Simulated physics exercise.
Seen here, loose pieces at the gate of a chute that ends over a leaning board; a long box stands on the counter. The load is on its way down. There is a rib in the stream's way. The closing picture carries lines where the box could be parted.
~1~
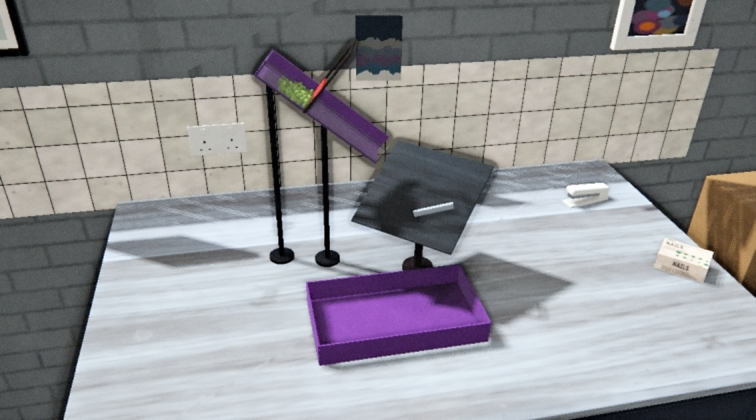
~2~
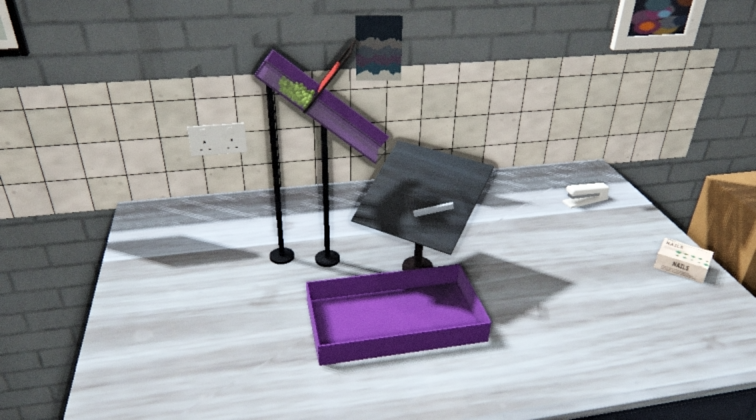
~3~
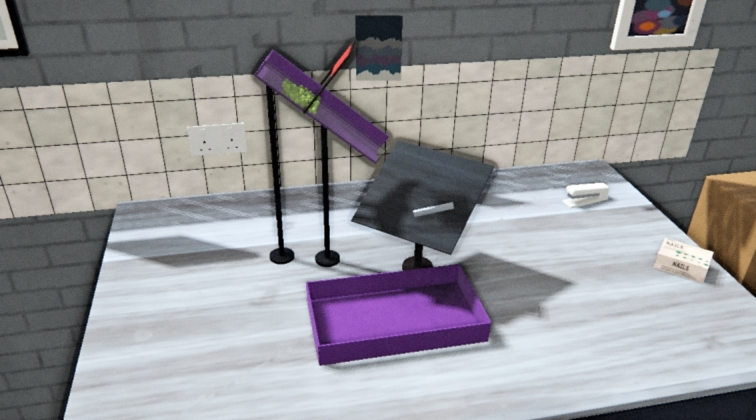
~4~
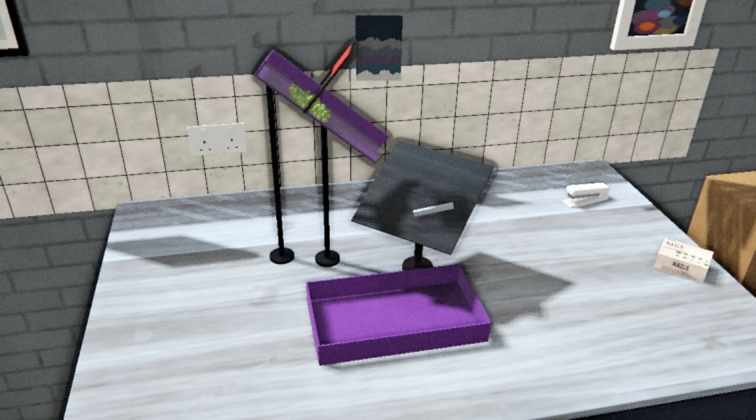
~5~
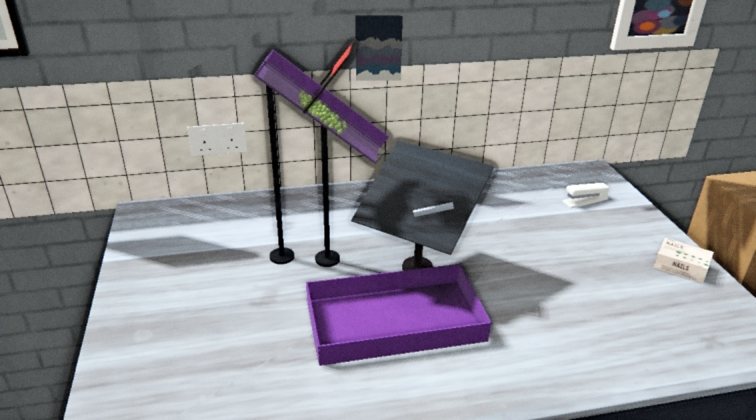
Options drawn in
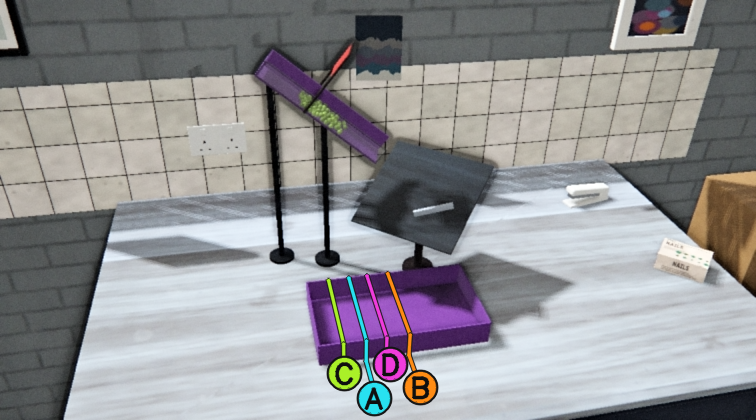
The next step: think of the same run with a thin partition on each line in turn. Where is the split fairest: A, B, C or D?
Choose D.
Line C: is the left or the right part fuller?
The right side.
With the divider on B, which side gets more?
Left.
On the marked copy, line A crosses the front rim at (366, 340); line B crosses the front rim at (409, 334); line C crosses the front rim at (343, 343); line D crosses the front rim at (386, 337).
For line A, of what is caught, a small part on the left of the divider, nearly all on the right.
For line B, of what is caught, most on the left of the divider, a small part on the right.
For line C, of what is caught, none on the left of the divider, all on the right.
For line D, of what is caught, about a quarter on the left of the divider, most on the right.
